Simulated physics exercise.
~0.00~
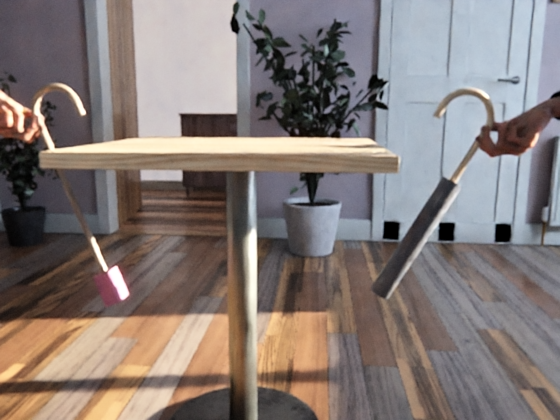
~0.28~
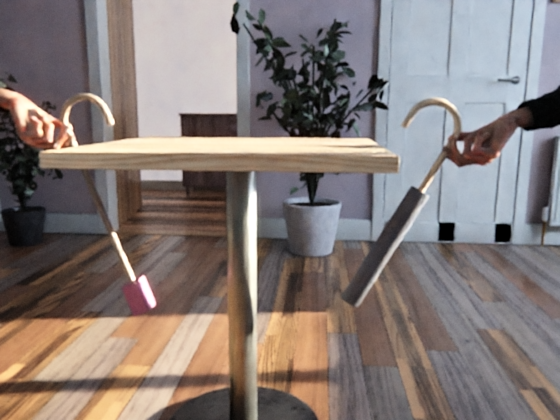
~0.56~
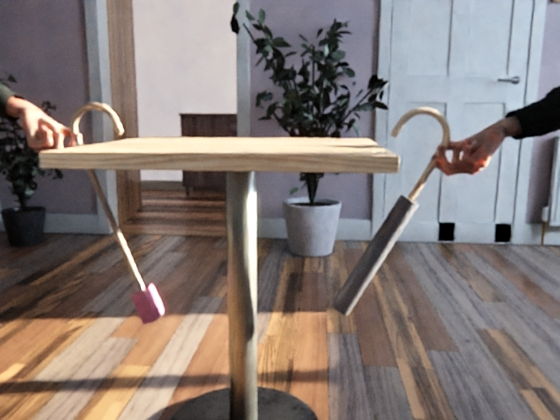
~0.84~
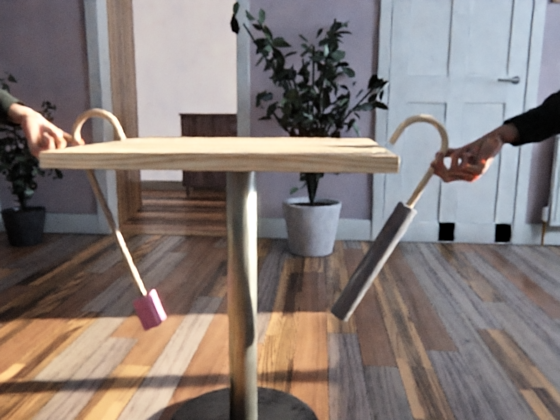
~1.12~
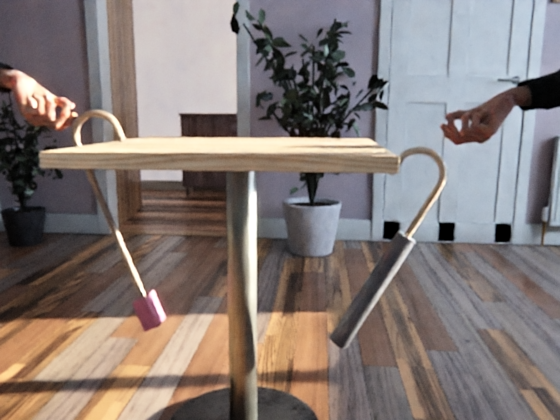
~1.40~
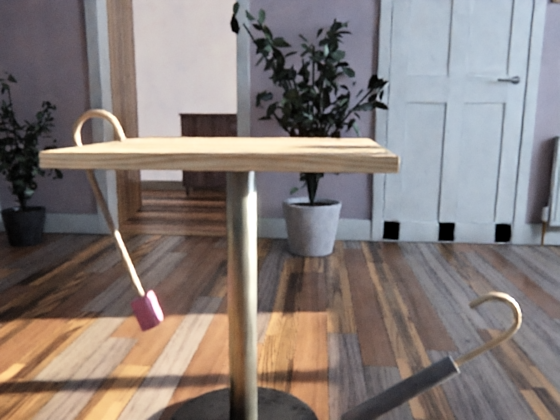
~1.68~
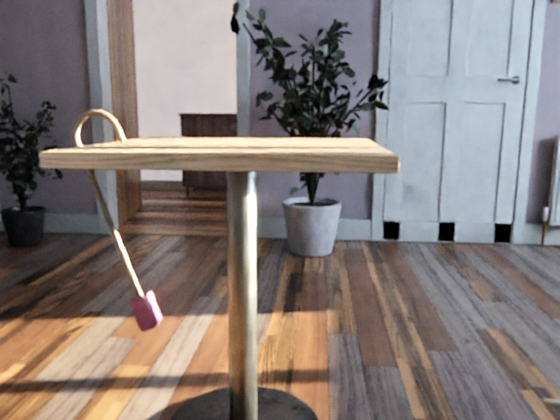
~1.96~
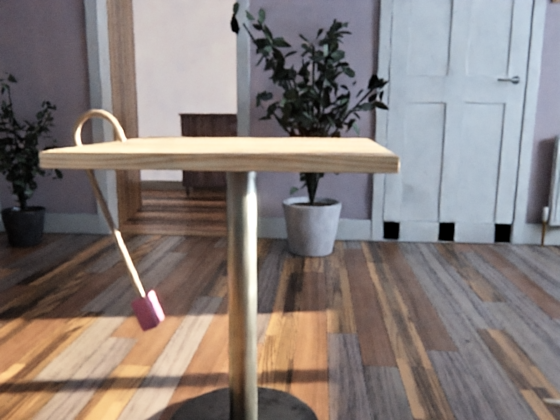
A sunlit room with a wooden plank floor, leafy potted plants and a pale panelled door is seen from a still, level view facing a light wooden table on a metal post. At the left, a hand holds a thin crooked stick with a pink end, while another at the right holds a grey umbrella by its curved handle. The hands bring both crooks to opposite edges of the tabletop, then let go and draw back. The umbrella slips off the right edge, tips over and drops out of sight, while the pink-ended stick stays hanging at the left.
